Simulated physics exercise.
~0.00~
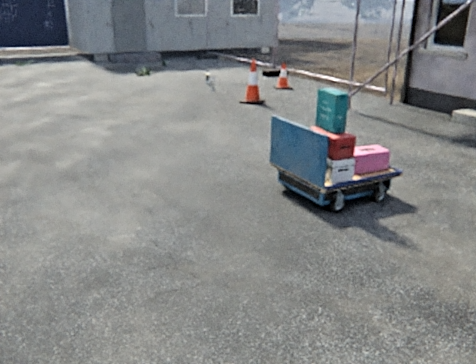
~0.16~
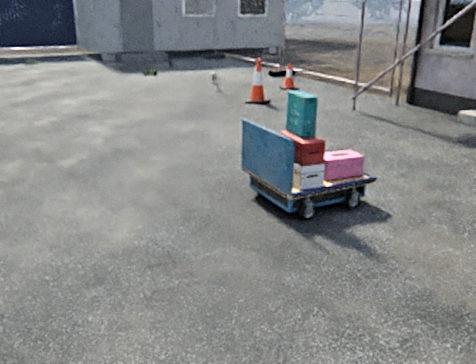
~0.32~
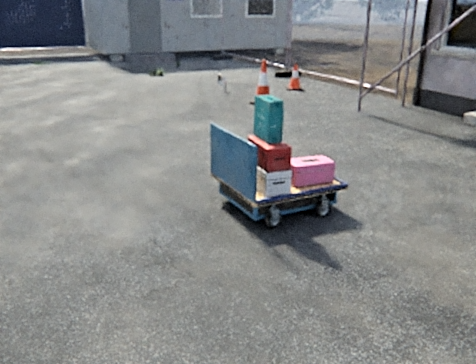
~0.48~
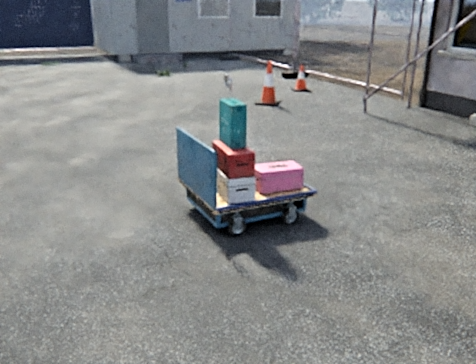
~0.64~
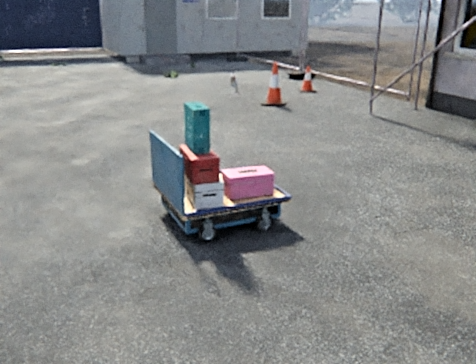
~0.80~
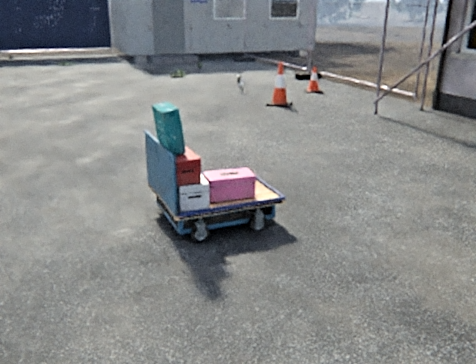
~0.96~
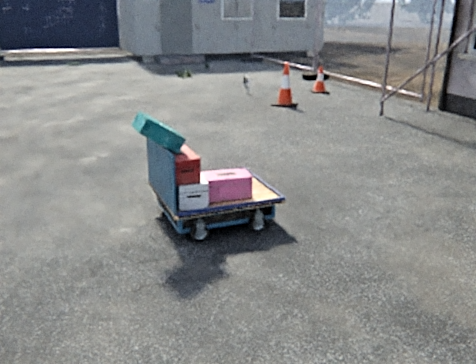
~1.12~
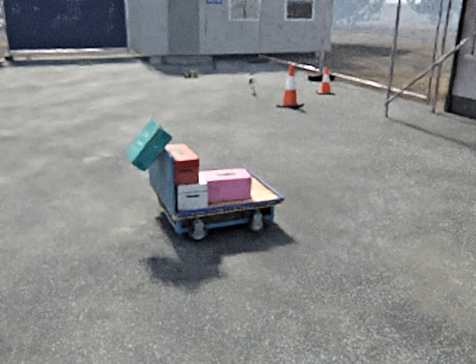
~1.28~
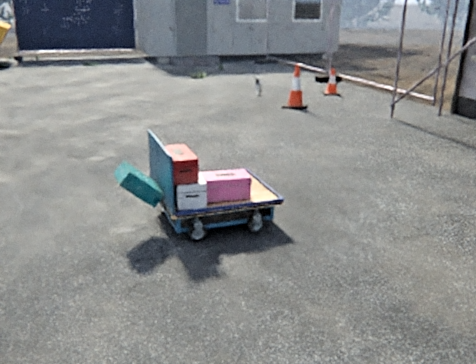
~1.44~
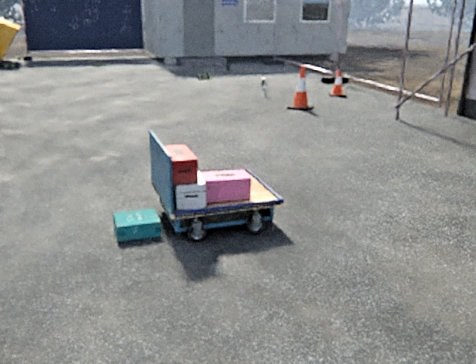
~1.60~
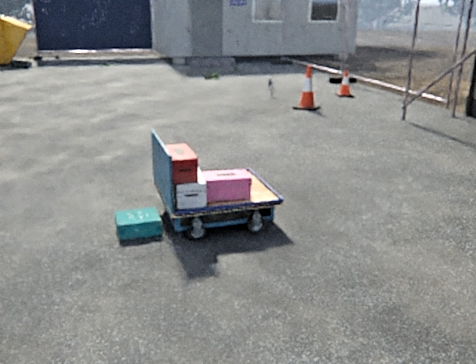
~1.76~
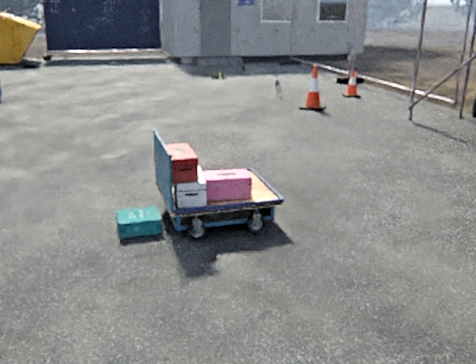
A flat cart with a tall blue board at its front rolls leftward across a paved yard, carrying a pink toolbox beside a stack of white and red ones with an upright turquoise box on top. As the cart slows to a stop, the turquoise box tips forward over the board. It tumbles over the edge, turning upside down as it drops to the ground. The cart stays still while the box comes to rest on its side, just left of the board. The red, white and pink toolboxes remain upright on the cart.
